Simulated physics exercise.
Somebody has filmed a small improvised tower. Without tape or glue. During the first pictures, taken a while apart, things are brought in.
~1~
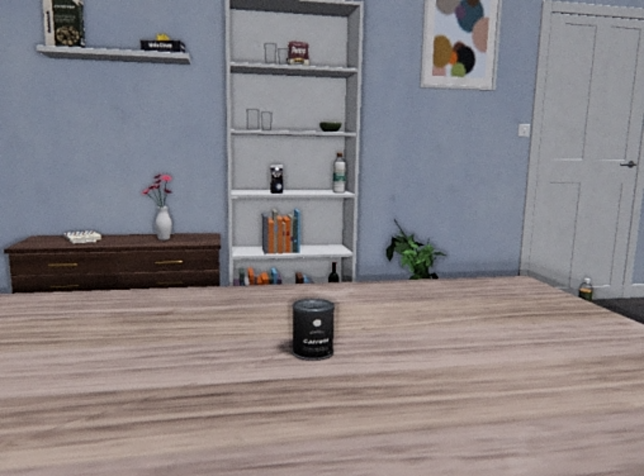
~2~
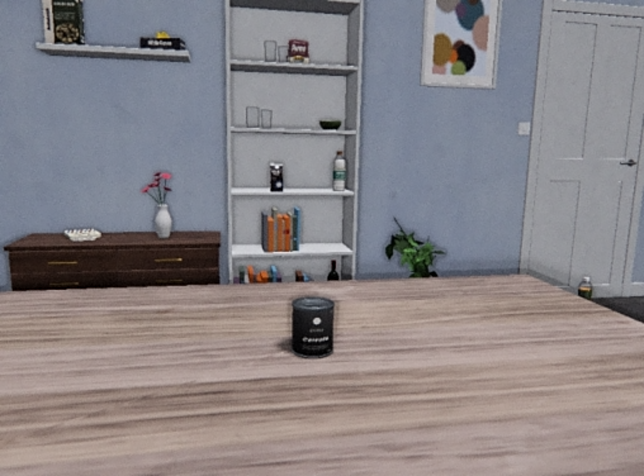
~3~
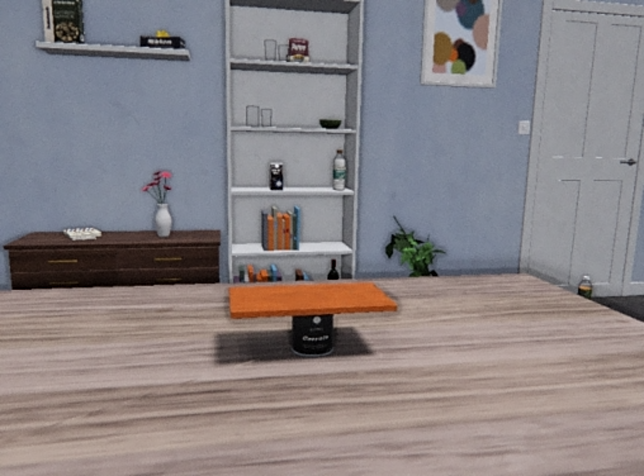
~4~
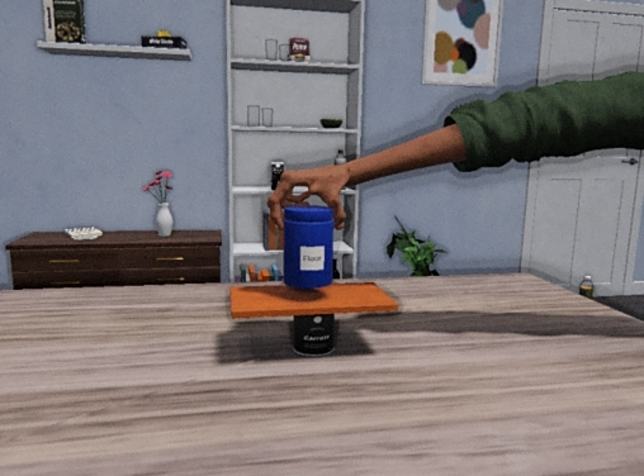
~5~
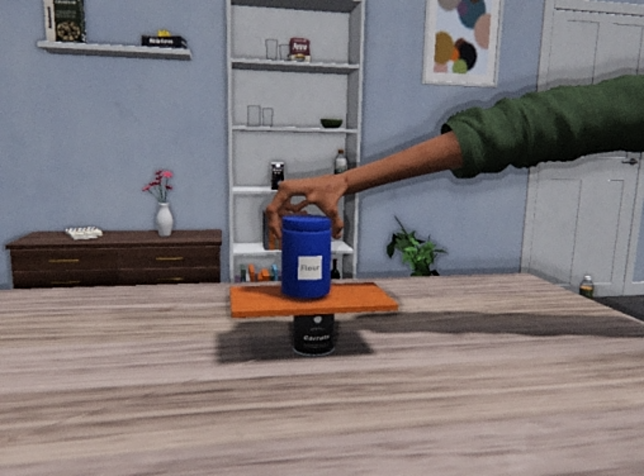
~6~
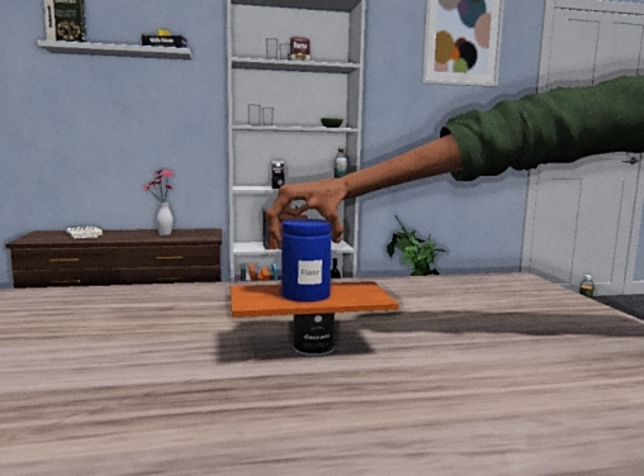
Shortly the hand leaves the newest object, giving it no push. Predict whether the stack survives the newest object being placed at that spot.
It will stand firm.
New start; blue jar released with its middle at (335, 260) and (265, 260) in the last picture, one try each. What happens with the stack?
Well, the first time the stack stays put, and the second time it comes down.
Then, 0.20 s later than the last frame, all is still.
Then, 0.40 s later than the last frame, blue jar resting near (306, 259).
When it is over, all 3 as before. End places, in pixels of the last picture, blue jar near (306, 259). The stack keeps its balance.
